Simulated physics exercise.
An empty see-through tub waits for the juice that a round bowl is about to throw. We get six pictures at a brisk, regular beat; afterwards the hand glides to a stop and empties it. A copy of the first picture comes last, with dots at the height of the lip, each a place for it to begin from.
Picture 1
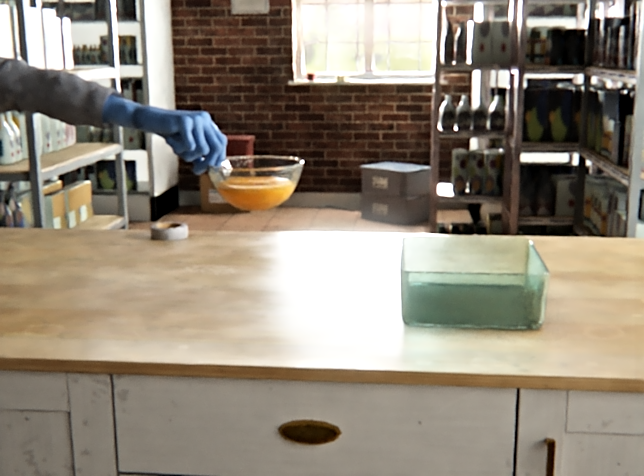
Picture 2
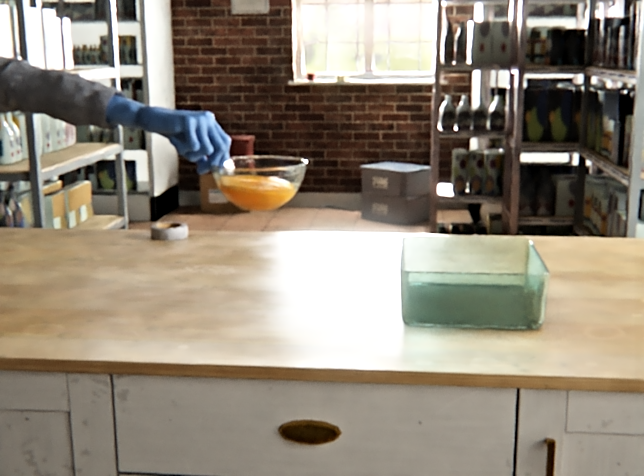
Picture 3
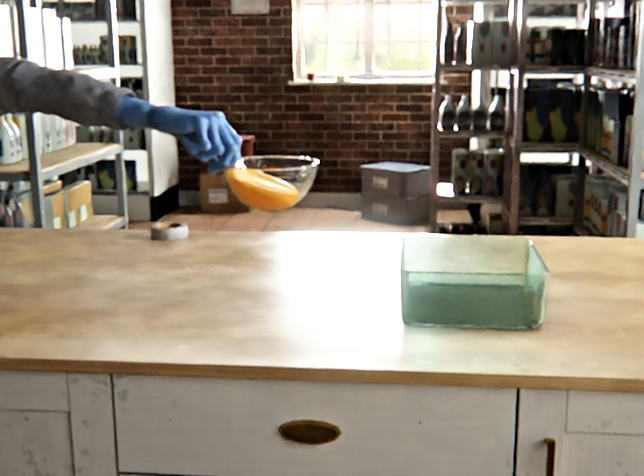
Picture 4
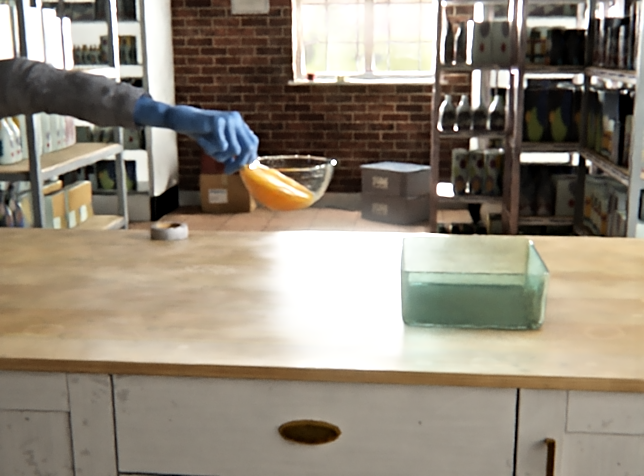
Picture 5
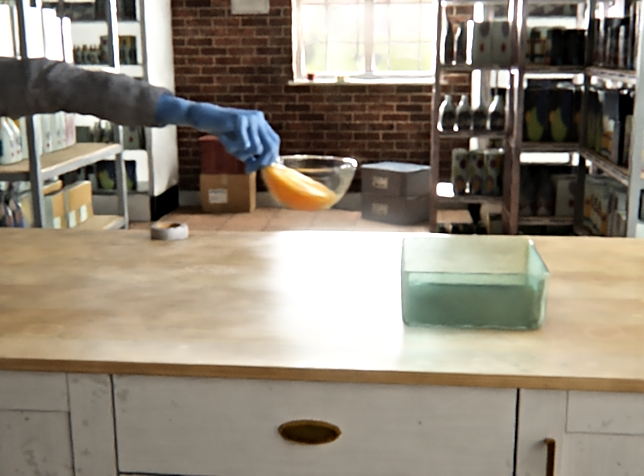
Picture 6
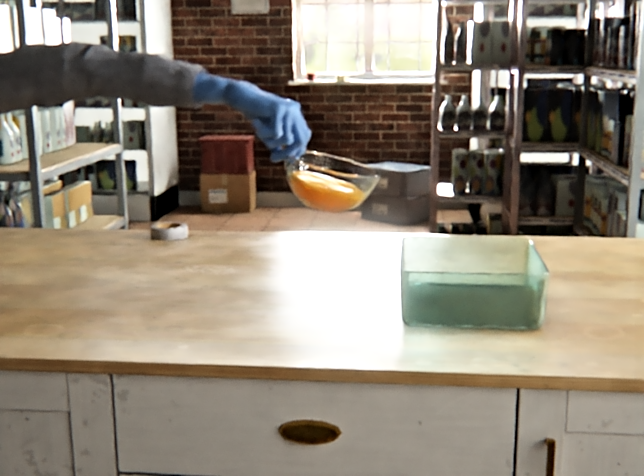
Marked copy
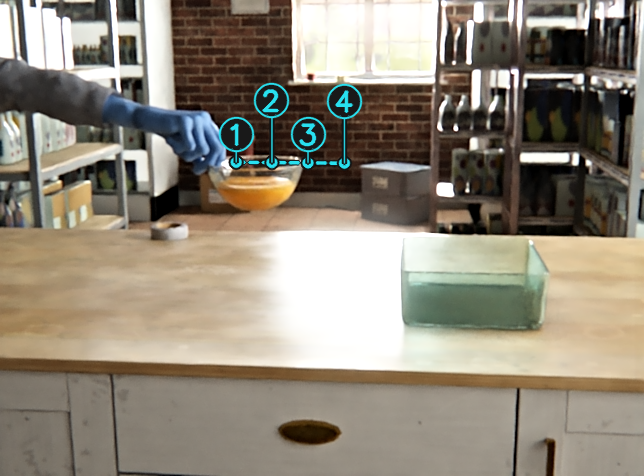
In a storeroom with a wooden counter and a clear rectangular tub, a blue-gloved hand carries a round glass bowl of orange liquid rightward from the left; the liquid sloshes inside, and the bowl then tilts slightly right.
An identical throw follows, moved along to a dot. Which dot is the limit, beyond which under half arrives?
It is 2.
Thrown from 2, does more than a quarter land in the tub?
Yes.
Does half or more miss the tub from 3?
No, that is safe.
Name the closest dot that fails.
That would be 1.
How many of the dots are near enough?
Three of them.
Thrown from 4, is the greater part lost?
No, not at all.
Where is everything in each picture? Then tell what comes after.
Upright, lip at (301, 162); tub from (401, 324) to (544, 328); nothing has left yet, in the first picture.
Upright, lip at (304, 162); nothing has left yet, in the second picture.
Upright, lip at (316, 162); nothing has left yet, in the third picture.
Upright, lip at (332, 163); nothing has left yet, in the fourth picture.
Upright, lip at (354, 164); nothing has left yet, in the fifth picture.
Tipped about 14°, lip at (378, 175); nothing has left yet, in the sixth picture.
On the marked copy, 1 at (236, 162); 2 at (271, 162); 3 at (308, 162); 4 at (344, 163).
For dot 1, about 28 % lands in the tub, 64 % falls short and 8 % goes beside or beyond.
For dot 2, about 69 % lands in the tub, 17 % falls short and 15 % goes beside or beyond.
For dot 3, about 80 % lands in the tub, 7 % falls short and 12 % goes beside or beyond.
For dot 4, about 85 % lands in the tub, 9 % falls short and 6 % goes beside or beyond.
